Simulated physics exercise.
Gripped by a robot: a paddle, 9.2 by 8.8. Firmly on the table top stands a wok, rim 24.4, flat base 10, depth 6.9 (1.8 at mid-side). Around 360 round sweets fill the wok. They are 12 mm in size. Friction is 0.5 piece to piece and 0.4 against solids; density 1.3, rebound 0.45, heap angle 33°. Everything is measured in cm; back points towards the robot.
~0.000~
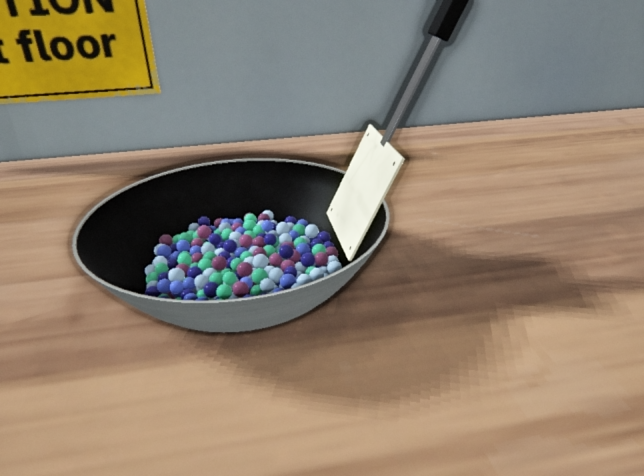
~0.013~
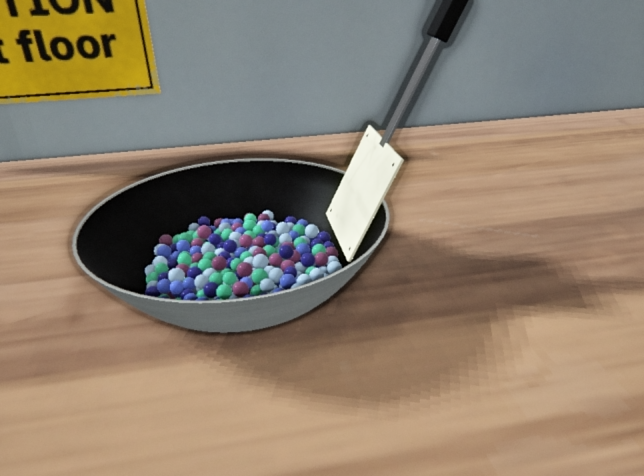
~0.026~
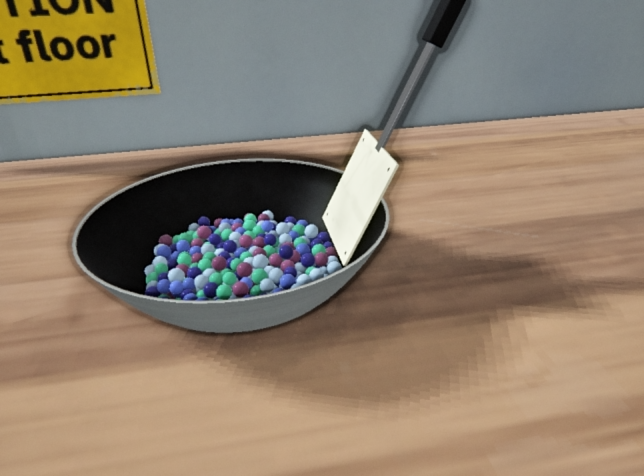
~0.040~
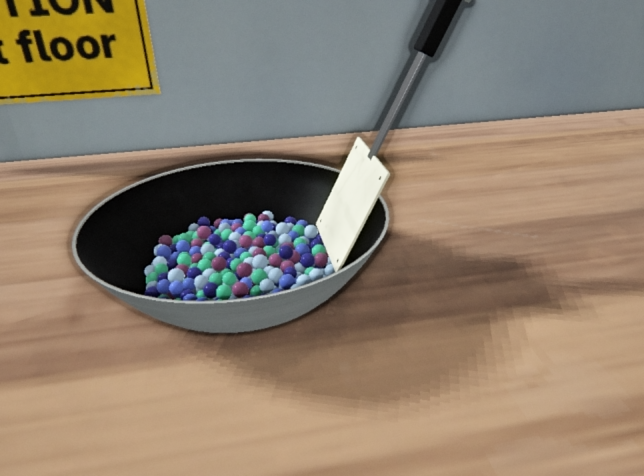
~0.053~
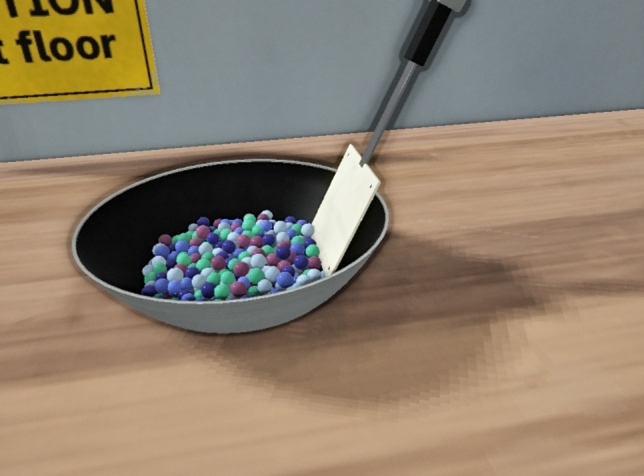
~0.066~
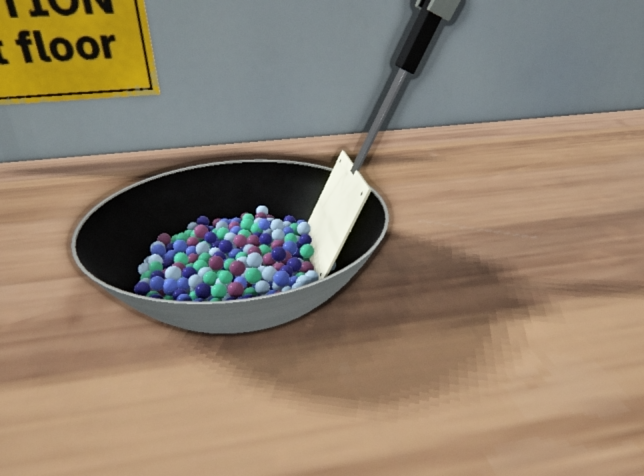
The video shows a dark wok of small round multicoloured sweets on a wooden table top as a gripped spatula, first still at the right side, moves slightly down and left, nudging the nearest sweets a little leftward.
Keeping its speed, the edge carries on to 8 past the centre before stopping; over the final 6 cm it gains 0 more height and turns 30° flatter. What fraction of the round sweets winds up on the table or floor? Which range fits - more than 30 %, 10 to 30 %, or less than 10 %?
The range that fits is 10 to 30 %.
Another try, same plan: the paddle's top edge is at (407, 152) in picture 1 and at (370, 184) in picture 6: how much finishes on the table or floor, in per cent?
Off the vessel, on the table or floor: Some 20 percent.
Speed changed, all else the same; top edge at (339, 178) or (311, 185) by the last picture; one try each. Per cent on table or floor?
Try one roughly 30 per cent; try two roughly 45 per cent.
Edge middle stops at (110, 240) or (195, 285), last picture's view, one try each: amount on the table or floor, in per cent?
Try 1: Approx. 40 %; try 2: Approx. 0 %.
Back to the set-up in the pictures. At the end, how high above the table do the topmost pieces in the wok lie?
It reaches about 8.5 cm.
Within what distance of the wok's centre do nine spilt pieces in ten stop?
That distance is around 25 cm.
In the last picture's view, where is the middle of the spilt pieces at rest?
Approximately at (28, 300).
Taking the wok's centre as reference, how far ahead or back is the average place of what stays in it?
I'd say close to 4.5 cm toward the front.
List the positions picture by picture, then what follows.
Paddle top edge at (386, 140), sloping 64°; upper third of the load around (238, 255), from x 150 to 335, top at y 215; 360 in the wok, in the first frame.
Paddle top edge at (385, 141), sloping 64°; upper third of the load around (238, 256), from x 150 to 335, top at y 215, in the second frame.
Paddle top edge at (381, 146), sloping 64°; upper third of the load around (238, 256), from x 150 to 335, top at y 215, in the third frame.
Paddle top edge at (373, 154), sloping 64°; upper third of the load around (238, 255), from x 150 to 330, top at y 215, in the fourth frame.
Paddle top edge at (364, 162), sloping 64°; upper third of the load around (237, 255), from x 150 to 330, top at y 215, in the fifth frame.
Paddle top edge at (356, 168), sloping 64°; upper third of the load around (233, 256), from x 140 to 330, top at y 210; 360 in the wok, in the sixth frame.
After 0.16 s, sloping 64°, highest piece 6 above the table; 360 in the wok.
After 0.26 s, sloping 52°, highest piece 8 above the table; 360 in the wok.
After 0.51 s, sloping 34°, highest piece 8 above the table; 298 in the wok, 53 on the table or floor, 9 on the blade or in flight.
After 1.56 s, sloping 34°, highest piece 8 above the table; 298 in the wok, 62 on the table or floor.
At rest, 298 in the wok, 62 on the table or floor. That is 17 % on the table or floor.
